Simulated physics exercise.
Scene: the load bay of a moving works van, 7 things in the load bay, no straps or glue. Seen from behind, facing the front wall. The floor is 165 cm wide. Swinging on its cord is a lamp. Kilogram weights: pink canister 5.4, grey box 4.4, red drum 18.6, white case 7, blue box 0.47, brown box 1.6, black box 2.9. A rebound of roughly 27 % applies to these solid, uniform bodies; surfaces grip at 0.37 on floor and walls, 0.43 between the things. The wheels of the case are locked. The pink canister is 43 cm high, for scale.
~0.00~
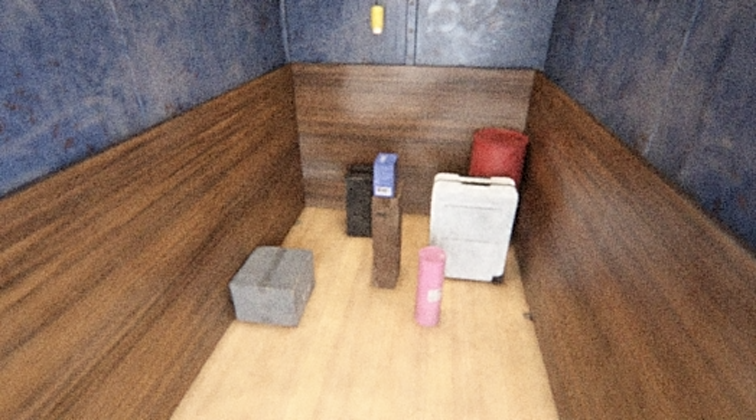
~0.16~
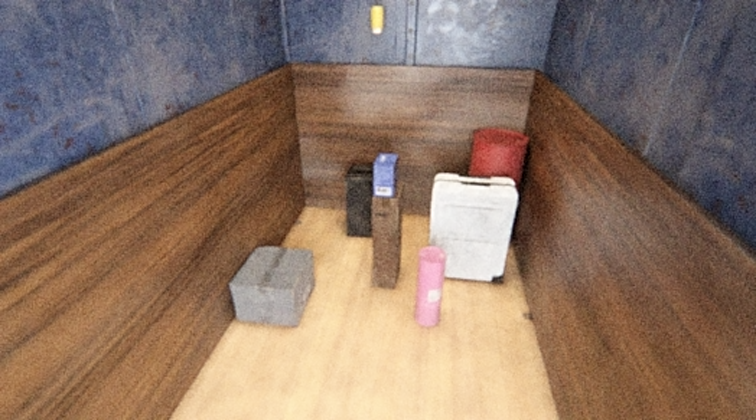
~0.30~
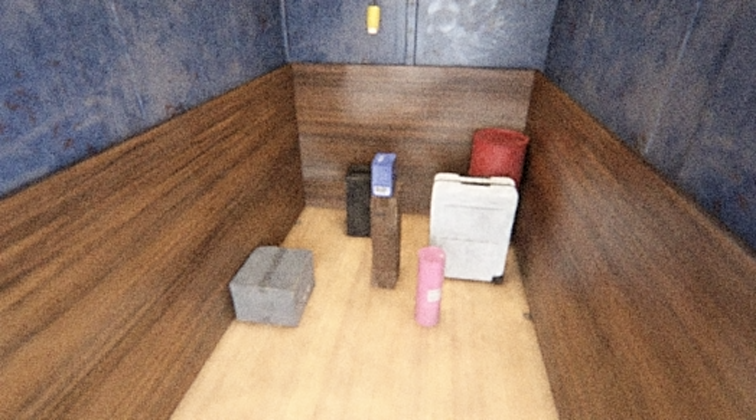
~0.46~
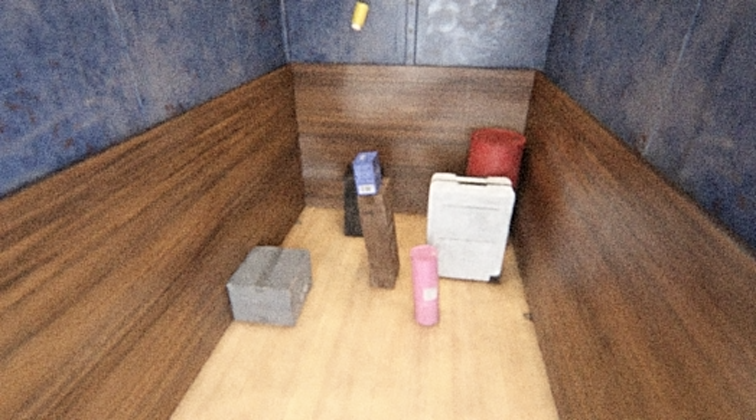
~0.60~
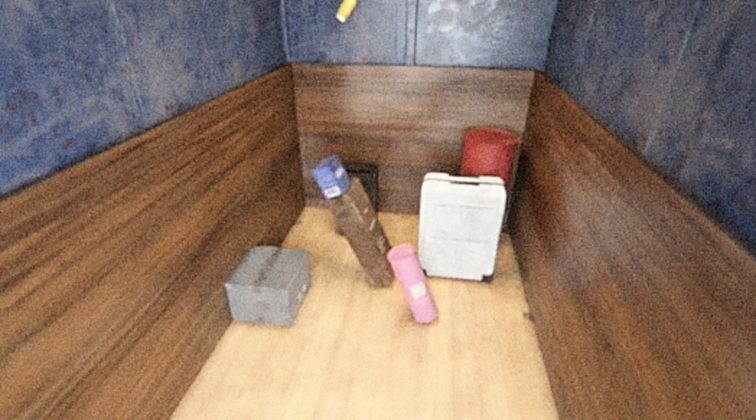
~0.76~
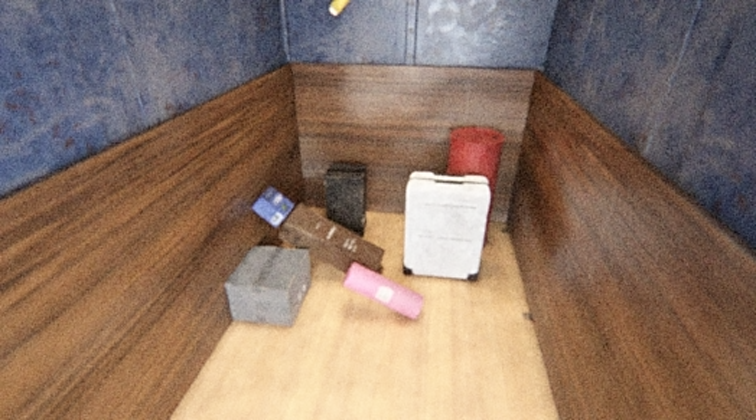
The brown box with the blue box on top leaned left and toppled, the blue one coming away, while the pink canister tipped over the same way and the white case and red drum slid left.
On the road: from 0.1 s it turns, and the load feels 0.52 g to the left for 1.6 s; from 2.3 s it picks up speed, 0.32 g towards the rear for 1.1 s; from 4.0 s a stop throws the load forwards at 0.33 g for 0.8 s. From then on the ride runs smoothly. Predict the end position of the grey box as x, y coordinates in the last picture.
Predicted end position: (272, 284).
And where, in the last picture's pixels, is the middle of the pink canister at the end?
Look near (324, 340) and you'll find it.
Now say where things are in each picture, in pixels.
The first frame shows steady run; grey box (276, 284); pink canister (430, 287).
The second frame shows push 0.12 g left; white case (469, 229); blue box (386, 175).
The third frame shows push 0.42 g left; brown box (387, 236); black box (367, 202).
The fourth frame shows push 0.52 g left; blue box (368, 173) at 8° to upright; pink canister (426, 286) at 6° to upright.
The fifth frame shows push 0.52 g left; blue box (332, 177) at 25° to upright; white case (458, 228) shifted 6 cm.
The sixth frame shows push 0.52 g left; grey box (272, 284) shifted 3 cm; brown box (333, 244) at 63° to upright.
Around 0.96 s, push 0.52 g left; grey box shifted 3 cm near (272, 284); pink canister on its side; brown box on its side.
Around 1.36 s, grey box resting near (272, 284).
Around 3.76 s, steady run; grey box shifted 3 cm near (272, 284); pink canister on its side; brown box on its side.
Finally (7.5 s), down from a stack or step, blue box; on their side or leaning hard in the load bay, pink canister and brown box; not toppled but over 15 cm from the start, red drum, white case and black box; grey box still in place (within 15 cm). Final places as that camera would see them, grey box near (272, 284).
